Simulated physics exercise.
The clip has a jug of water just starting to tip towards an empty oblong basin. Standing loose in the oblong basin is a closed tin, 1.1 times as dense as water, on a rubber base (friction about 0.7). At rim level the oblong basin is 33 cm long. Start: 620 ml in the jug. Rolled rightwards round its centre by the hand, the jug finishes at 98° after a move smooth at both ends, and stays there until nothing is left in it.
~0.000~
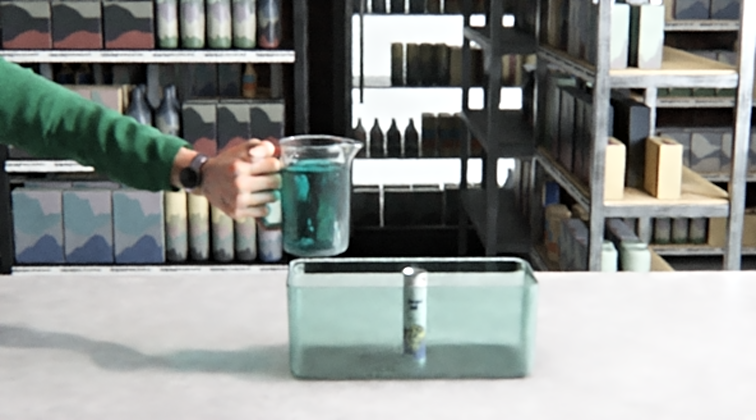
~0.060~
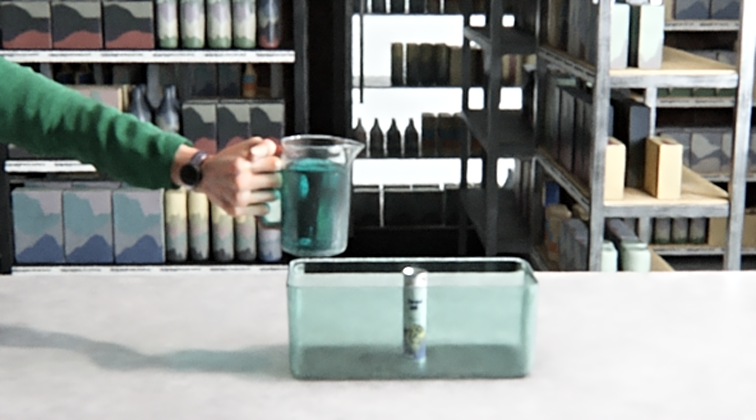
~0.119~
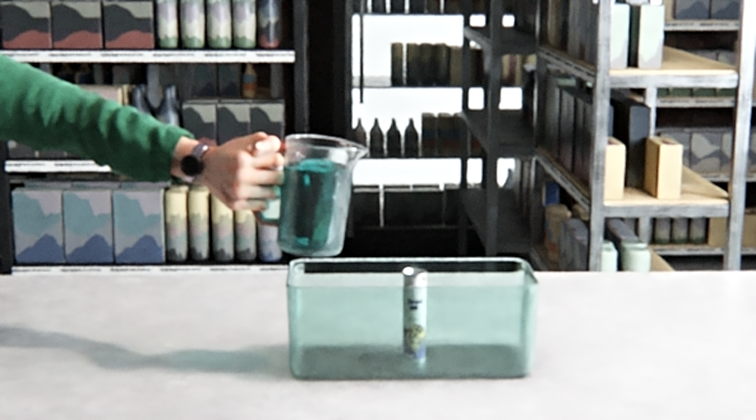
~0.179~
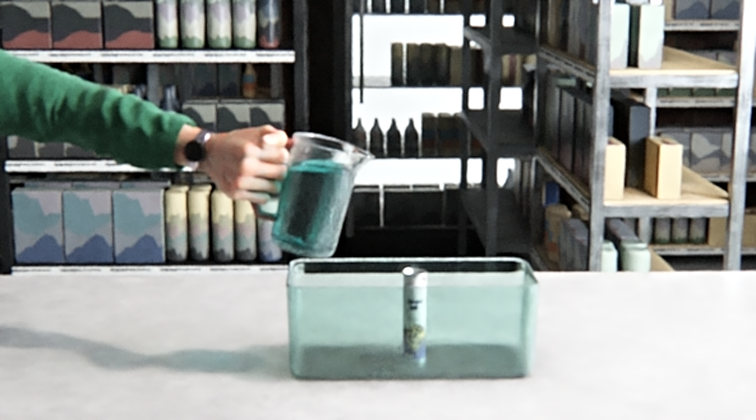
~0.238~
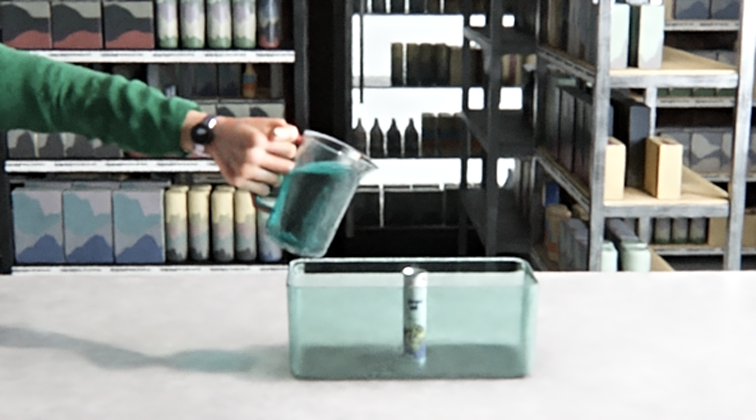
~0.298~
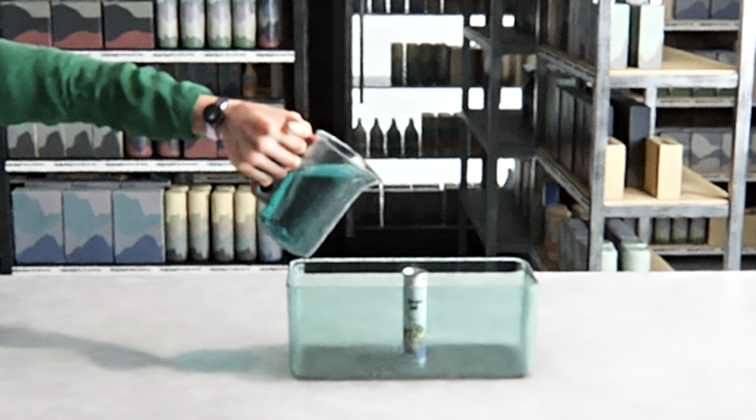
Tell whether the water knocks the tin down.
The water knocks it down.
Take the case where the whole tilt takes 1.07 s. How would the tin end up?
After the tilt, the tin has tipped over.
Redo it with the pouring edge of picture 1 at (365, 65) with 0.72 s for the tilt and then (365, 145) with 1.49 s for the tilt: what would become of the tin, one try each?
The tin stays vertical the first time and overturns the second time.
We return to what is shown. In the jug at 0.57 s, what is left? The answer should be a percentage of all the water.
At that time about 76 in a hundred parts are still held.
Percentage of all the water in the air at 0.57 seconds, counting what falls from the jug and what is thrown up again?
About 16 per cent.
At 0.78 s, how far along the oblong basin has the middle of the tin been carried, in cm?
Reading: Roughly 0 cm.
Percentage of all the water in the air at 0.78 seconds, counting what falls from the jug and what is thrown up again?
Something like 14 per cent is in the air then.
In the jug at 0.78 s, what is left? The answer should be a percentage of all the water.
Roughly 34 per cent.
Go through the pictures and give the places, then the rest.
It leans 0°; its right rim is at (363, 143); the water meets the walls at (283, 165) and (347, 165); the oblong basin's rim runs from (289, 275) to (532, 273); the tin's top is at (415, 276), in the first frame.
It leans 2°; its right rim is at (364, 145); the water meets the walls at (283, 164) and (348, 165), in the second frame.
It leans 6°; its right rim is at (369, 149); the water meets the walls at (286, 164) and (350, 167), in the third frame.
It leans 14°; its right rim is at (374, 157); the water meets the walls at (288, 166) and (356, 167), in the fourth frame.
It leans 24°; its right rim is at (380, 167); the water meets the walls at (284, 182) and (362, 169), in the fifth frame.
It leans 36°; its right rim is at (384, 181); the water meets the walls at (278, 189) and (374, 175), in the sixth frame.
By 0.57 s the tilt is 89° and 75 per cent is still to pour; the tin stands where it began.
By 0.78 s the tilt is 98° and 35 per cent is still to pour; the tin stands where it began.
By 0.99 s the tilt is 98° and 11 per cent is still to pour; the tin lies on its side.
By 1.22 s the tilt is 98° and 3 per cent is still to pour; the tin lies on its side.
At rest the tin lies on its side.
